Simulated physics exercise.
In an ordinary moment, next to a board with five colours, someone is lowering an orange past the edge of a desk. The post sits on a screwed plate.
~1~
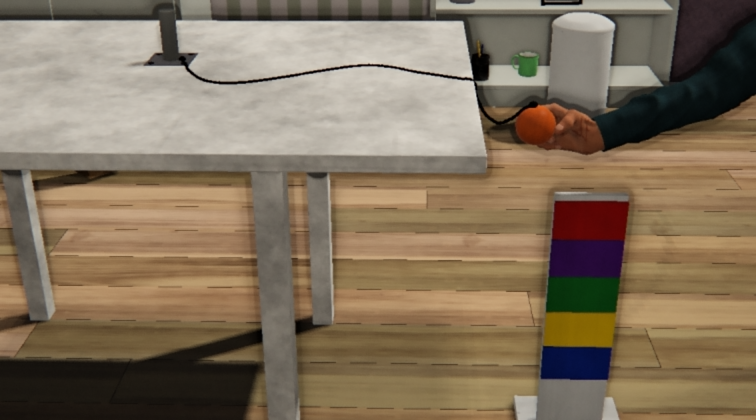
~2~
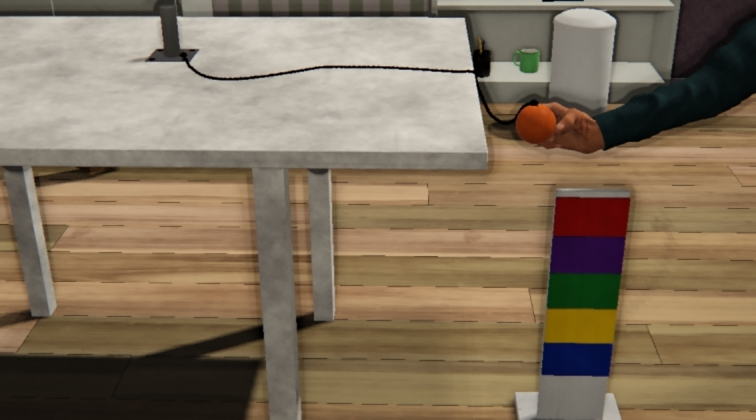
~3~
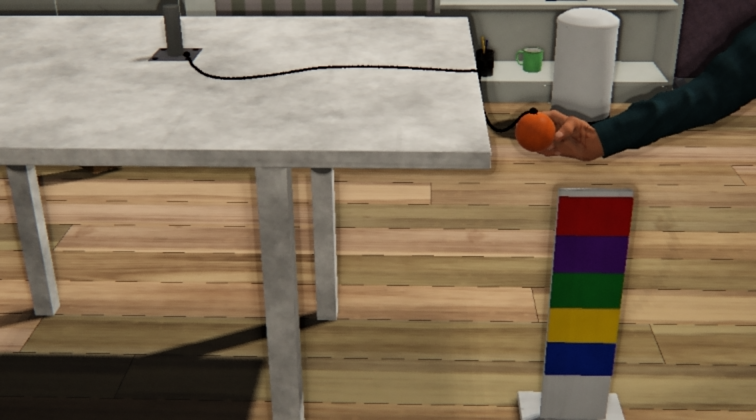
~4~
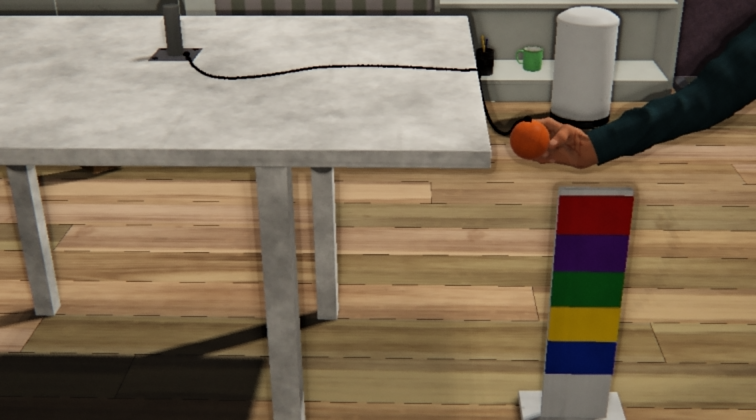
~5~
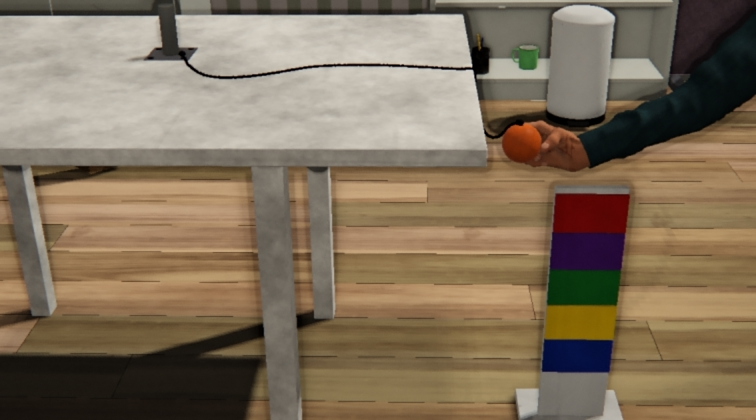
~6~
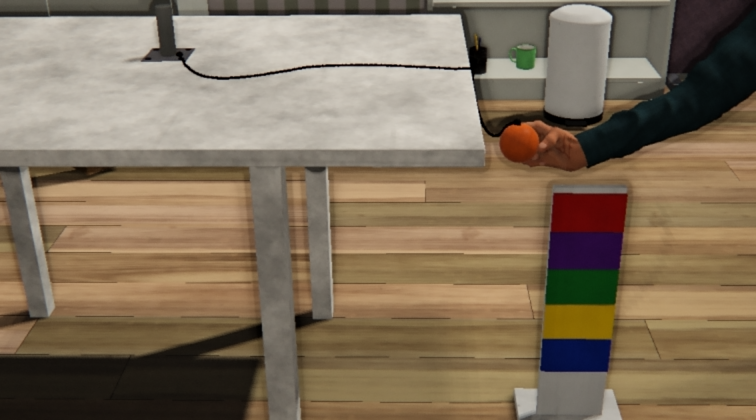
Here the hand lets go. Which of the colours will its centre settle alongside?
It settles alongside purple.
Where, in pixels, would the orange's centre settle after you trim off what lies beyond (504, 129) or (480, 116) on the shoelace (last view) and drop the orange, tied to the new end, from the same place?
About (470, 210), then (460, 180).
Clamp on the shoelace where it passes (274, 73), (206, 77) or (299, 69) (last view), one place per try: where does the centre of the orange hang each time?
(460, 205), (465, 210) and (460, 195).
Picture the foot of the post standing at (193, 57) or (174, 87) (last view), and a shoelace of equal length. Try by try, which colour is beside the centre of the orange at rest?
Green; green.
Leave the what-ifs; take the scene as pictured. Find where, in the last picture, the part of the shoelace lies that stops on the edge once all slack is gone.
About (417, 67).
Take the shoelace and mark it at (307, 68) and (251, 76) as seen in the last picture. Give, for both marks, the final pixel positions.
They finish close to (362, 62) and close to (305, 59).
A little later, orange near (502, 240); level with purple.
Next, orange near (427, 231); level with purple.
Later still, orange near (489, 229); level with purple.
When it is over, orange near (475, 234); level with purple. Its middle rests at the purple band.
